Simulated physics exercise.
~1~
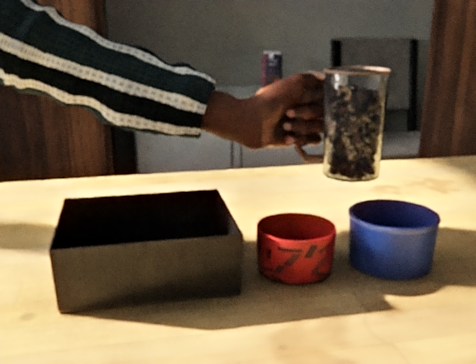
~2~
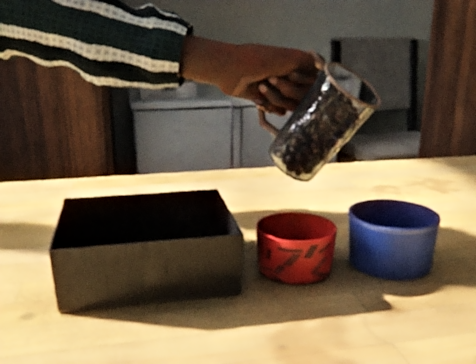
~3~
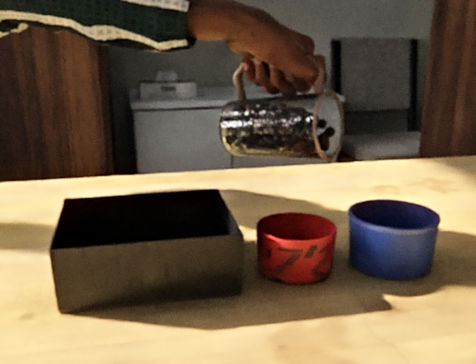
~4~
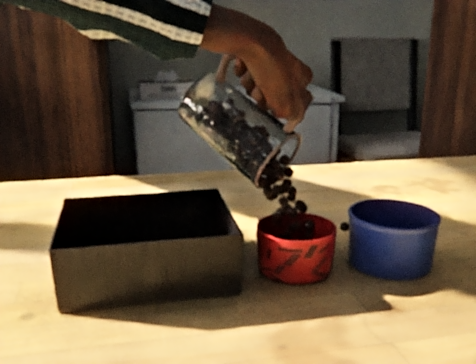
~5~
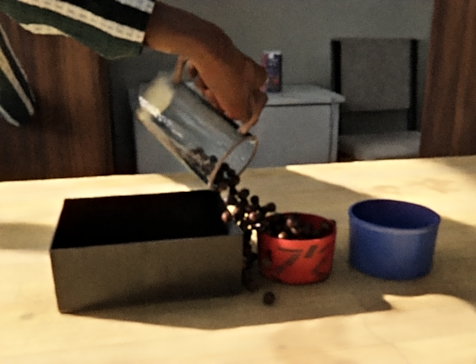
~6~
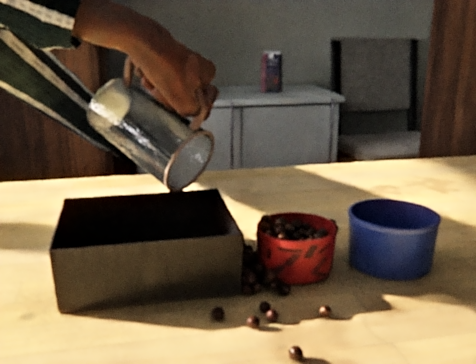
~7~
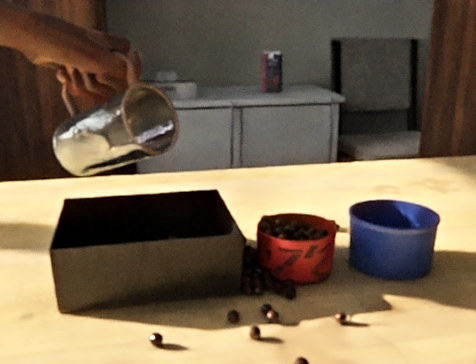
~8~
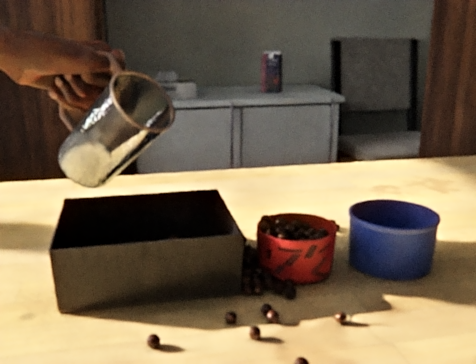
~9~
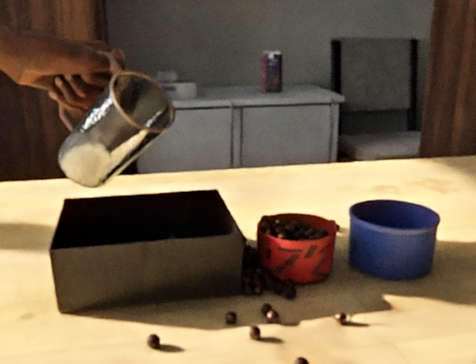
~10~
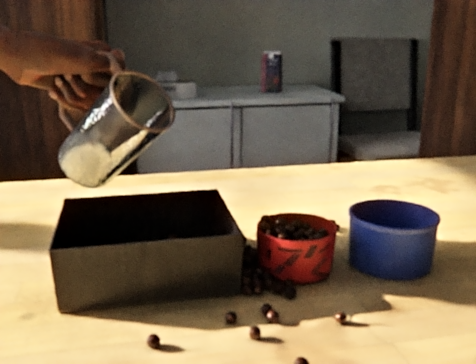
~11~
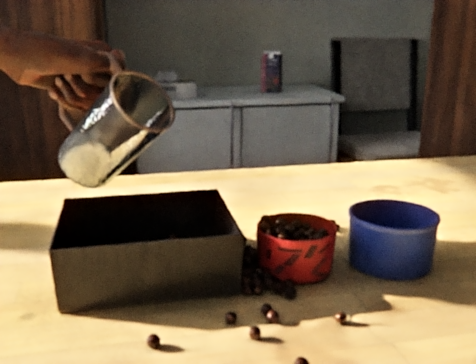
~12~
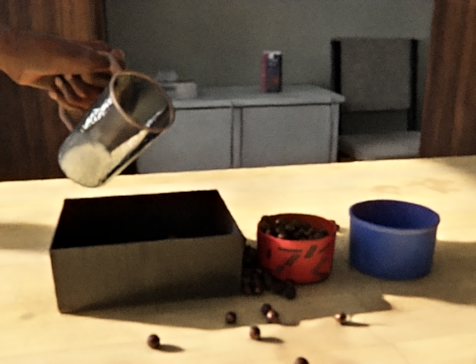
To begin with, a hand in a striped sleeve holds a clear cup of dark, round chocolate balls upright above a table, where a black tin, a red dish and a blue dish stand in a row. The hand moves left while tipping the cup onto its side and then further over. Balls tumble into the red dish, and as the cup keeps moving left, more spill between it and the tin, scattering and rolling across the tabletop. The emptied cup swings back partway and stops, still tilted, above the tin. Finally, the red dish is heaped with balls, others lie around it, and the blue dish looks empty.
